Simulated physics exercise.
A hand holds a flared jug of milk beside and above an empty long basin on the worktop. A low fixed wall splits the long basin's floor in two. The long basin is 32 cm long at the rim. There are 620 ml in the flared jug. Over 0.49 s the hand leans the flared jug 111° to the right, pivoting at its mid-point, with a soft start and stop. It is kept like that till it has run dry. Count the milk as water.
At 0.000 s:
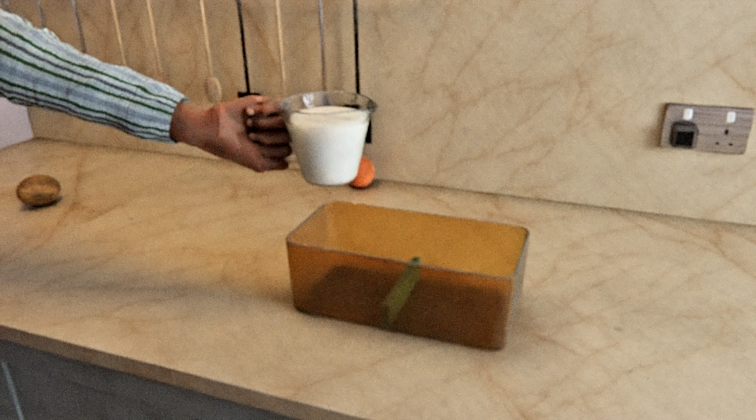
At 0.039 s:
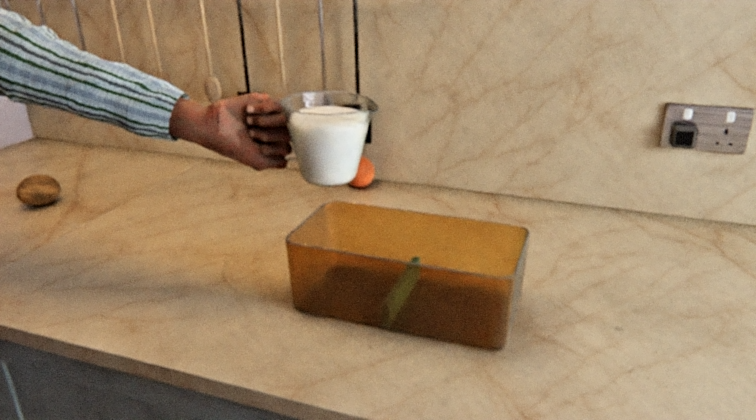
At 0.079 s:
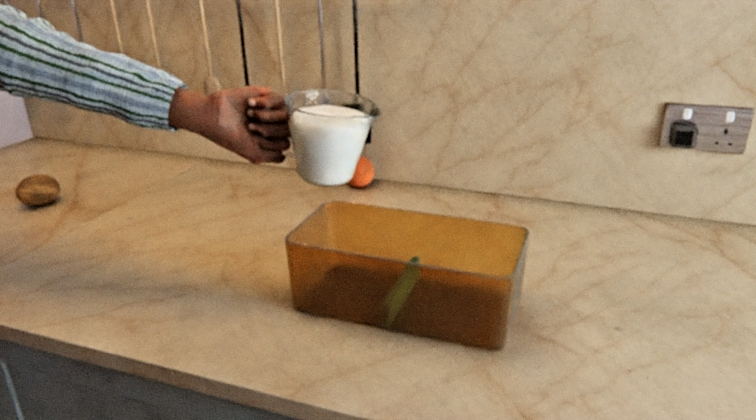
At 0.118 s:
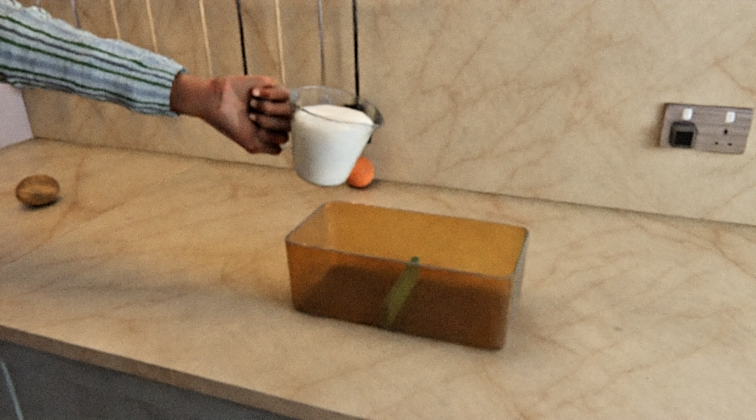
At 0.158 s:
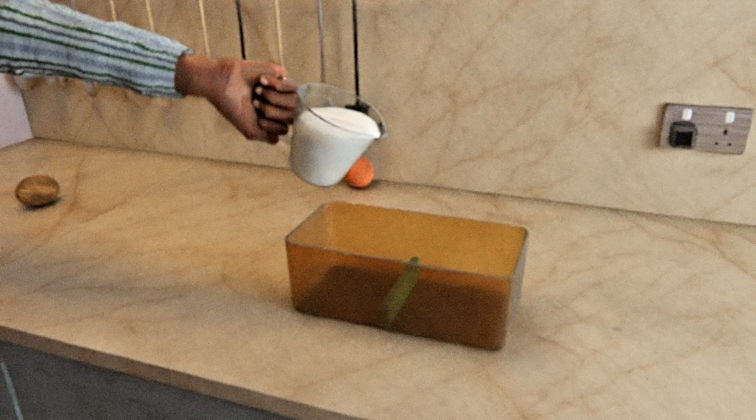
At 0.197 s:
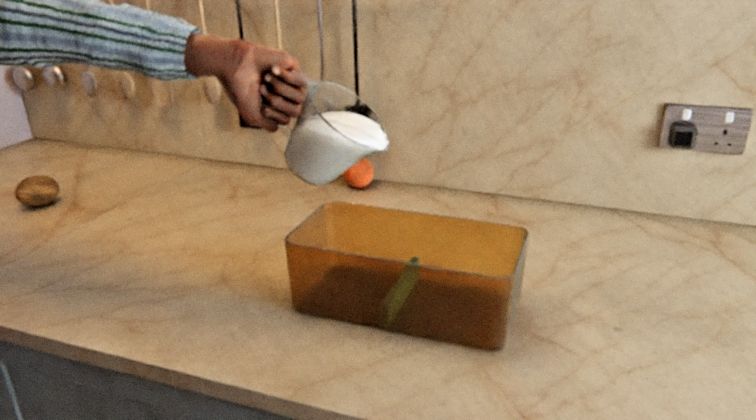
A hand holding a glass jug of milk above an empty amber basin on a worktop, gradually tilting it to the right.
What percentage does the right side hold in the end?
About 43 per cent.
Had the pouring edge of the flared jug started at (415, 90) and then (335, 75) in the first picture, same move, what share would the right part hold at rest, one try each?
First 85, then 15 per cent.
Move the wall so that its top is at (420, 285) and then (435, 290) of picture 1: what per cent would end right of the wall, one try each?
In turn about 25 and 15 per cent.
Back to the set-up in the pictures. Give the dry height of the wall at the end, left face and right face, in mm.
Left about 22 mm, right about 26 mm.
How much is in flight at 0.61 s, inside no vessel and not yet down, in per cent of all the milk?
About 8 per cent.
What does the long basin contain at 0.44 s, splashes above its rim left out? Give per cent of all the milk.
Some 44 per cent.
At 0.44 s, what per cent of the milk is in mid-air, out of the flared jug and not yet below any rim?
Some 26 per cent.
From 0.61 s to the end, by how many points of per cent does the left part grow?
Some 6 per cent.
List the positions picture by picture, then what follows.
Tilt 0°; pouring edge (377, 108); surface from (294, 112) to (367, 119); the long basin's rim runs from (307, 221) to (523, 253); the wall's top is at (403, 280), in the first picture.
Tilt 2°; pouring edge (378, 110); surface from (294, 112) to (367, 120), in the second picture.
Tilt 7°; pouring edge (380, 115); surface from (296, 109) to (368, 121), in the third picture.
Tilt 15°; pouring edge (384, 124); surface from (300, 108) to (372, 126), in the fourth picture.
Tilt 26°; pouring edge (387, 136); surface from (303, 112) to (376, 130), in the fifth picture.
Tilt 39°; pouring edge (388, 150); surface from (300, 124) to (386, 141); 1 per cent is over the edge, in the sixth picture.
After 0.44 s the tilt is 108° and 30 per cent is still to pour, 10 is left of the wall and 35 right of it.
After 0.61 s the tilt is 111° and 2 per cent is still to pour, 47 is left of the wall and 43 right of it.
After 0.79 s the tilt is 111° and 0 per cent is still to pour, 52 is left of the wall and 42 right of it.
After 0.99 s the tilt is 111° and 0 per cent is still to pour, 53 is left of the wall and 43 right of it.
In the end 53 per cent lies left of the wall, 43 right of it and 4 outside.
